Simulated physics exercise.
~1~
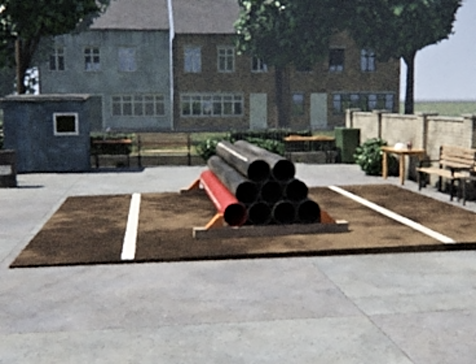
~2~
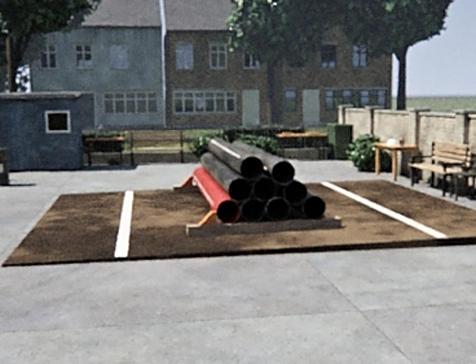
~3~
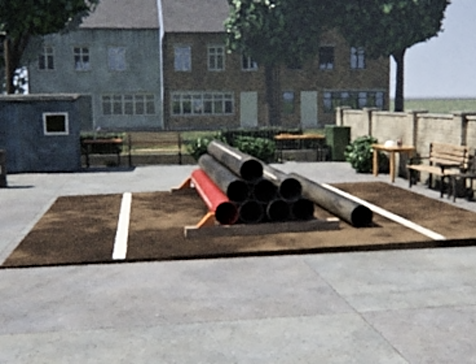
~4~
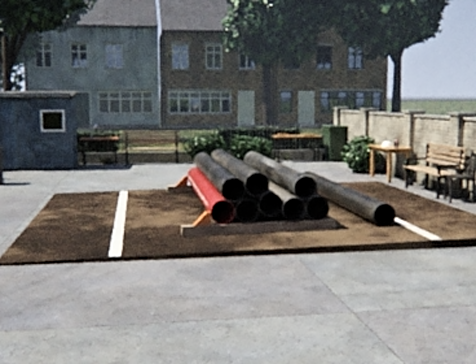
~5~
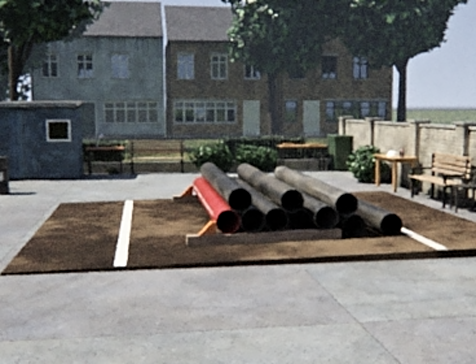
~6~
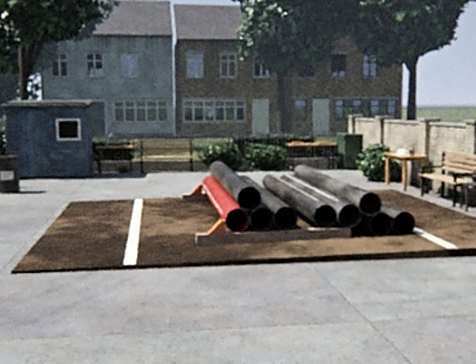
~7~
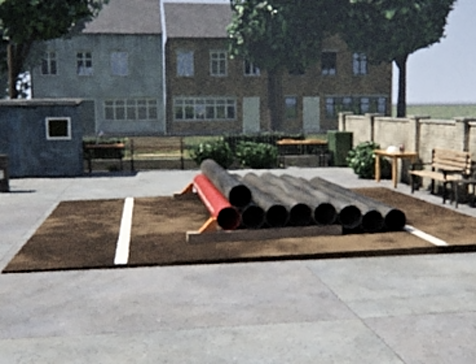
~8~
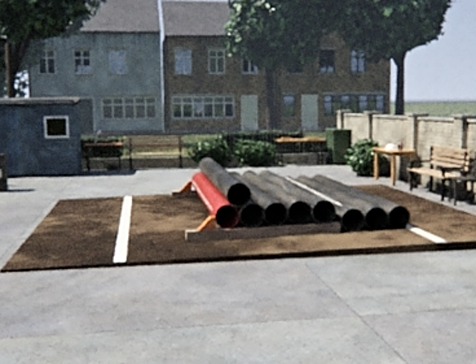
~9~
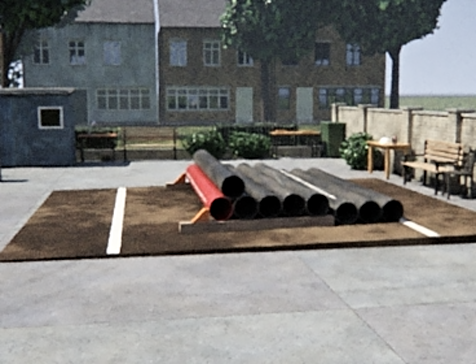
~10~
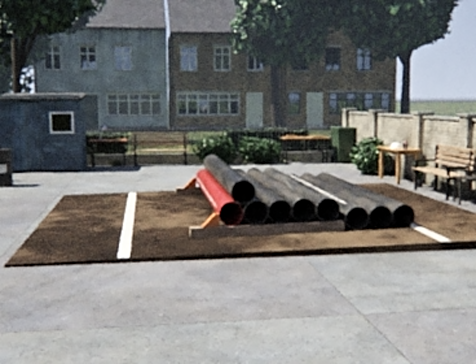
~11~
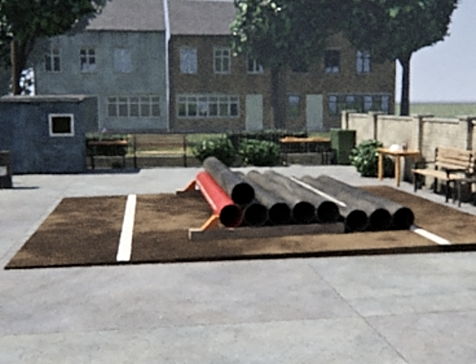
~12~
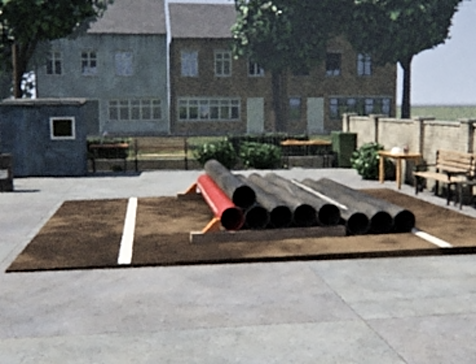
A stack of black pipes with one red pipe slumped to the right when its support gave way, the pipes rolling down and spreading into a low row, while the red one stayed put at the left with a black pipe resting against it.
